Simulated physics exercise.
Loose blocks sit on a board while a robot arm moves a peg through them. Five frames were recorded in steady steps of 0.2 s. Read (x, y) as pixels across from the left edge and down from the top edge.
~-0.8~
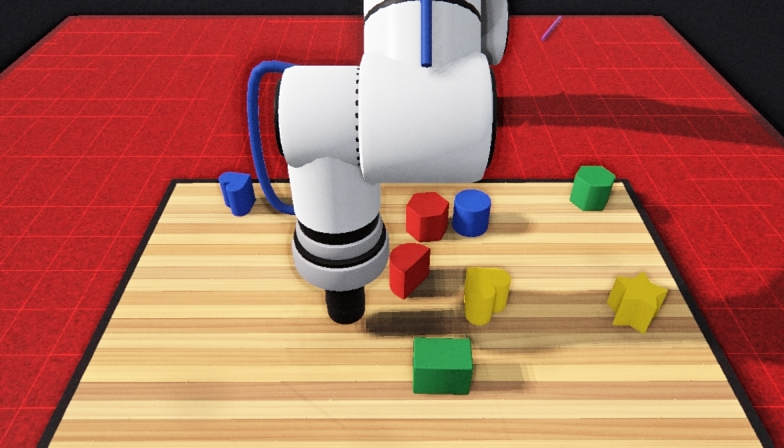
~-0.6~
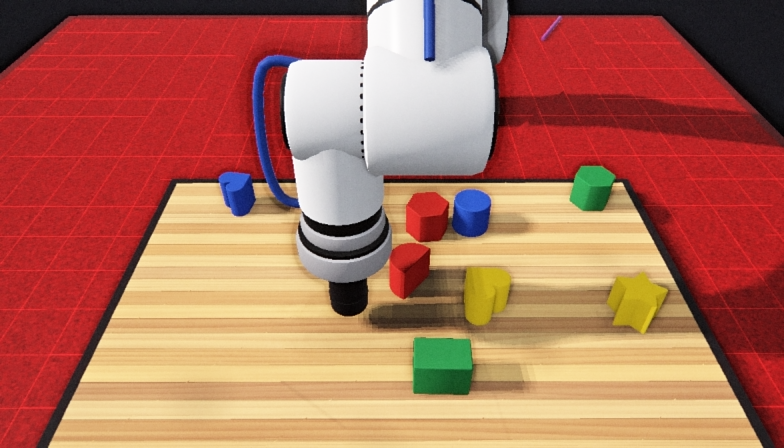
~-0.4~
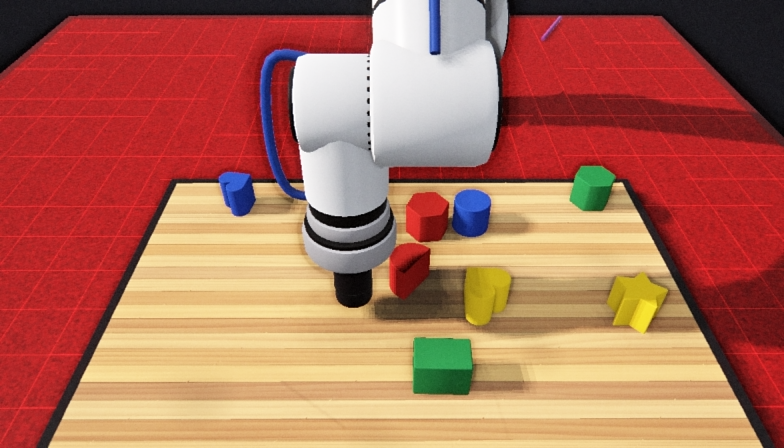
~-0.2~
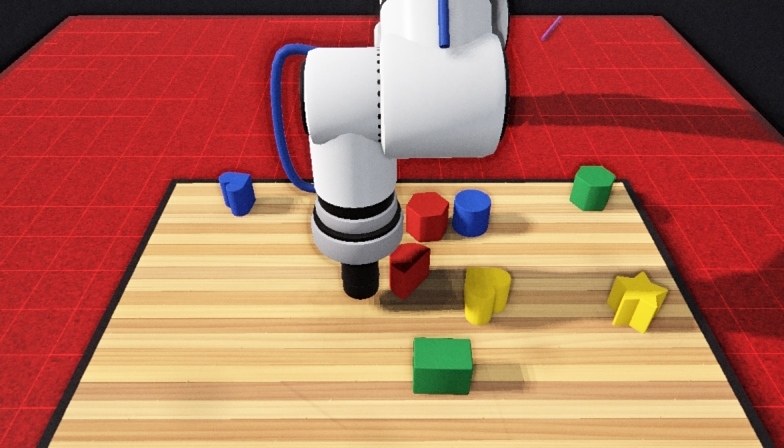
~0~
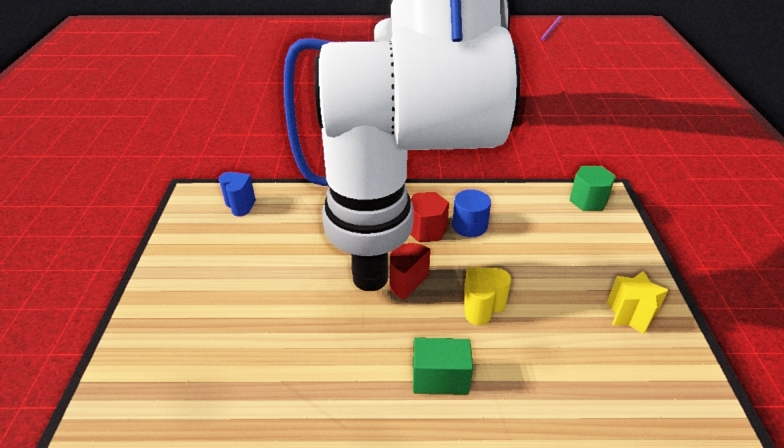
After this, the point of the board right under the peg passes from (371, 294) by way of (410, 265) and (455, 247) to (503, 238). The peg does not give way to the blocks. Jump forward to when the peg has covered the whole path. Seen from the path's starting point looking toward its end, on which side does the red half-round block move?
Towards the right-hand side.
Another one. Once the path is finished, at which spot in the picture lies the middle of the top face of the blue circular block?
My estimate: (485, 192).
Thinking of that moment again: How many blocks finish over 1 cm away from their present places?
I think two will be displaced.
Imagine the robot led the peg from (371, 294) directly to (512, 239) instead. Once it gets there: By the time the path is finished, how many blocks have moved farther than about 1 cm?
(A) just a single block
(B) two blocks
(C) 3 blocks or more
Answer: A.
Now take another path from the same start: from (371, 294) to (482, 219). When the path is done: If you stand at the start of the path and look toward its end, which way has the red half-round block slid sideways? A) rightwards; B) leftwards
Choice A: Rightwards.
What follows on the original path. One third of the way, peg at (411, 251); red half-round block at (449, 238), turned 35° clockwise.
Two thirds of the way, peg at (456, 233); red half-round block at (495, 232), turned 85° clockwise.
At the end, peg at (505, 224); red half-round block at (530, 236), turned 155° clockwise; red hexagon not moved; blue circular block at (485, 192).
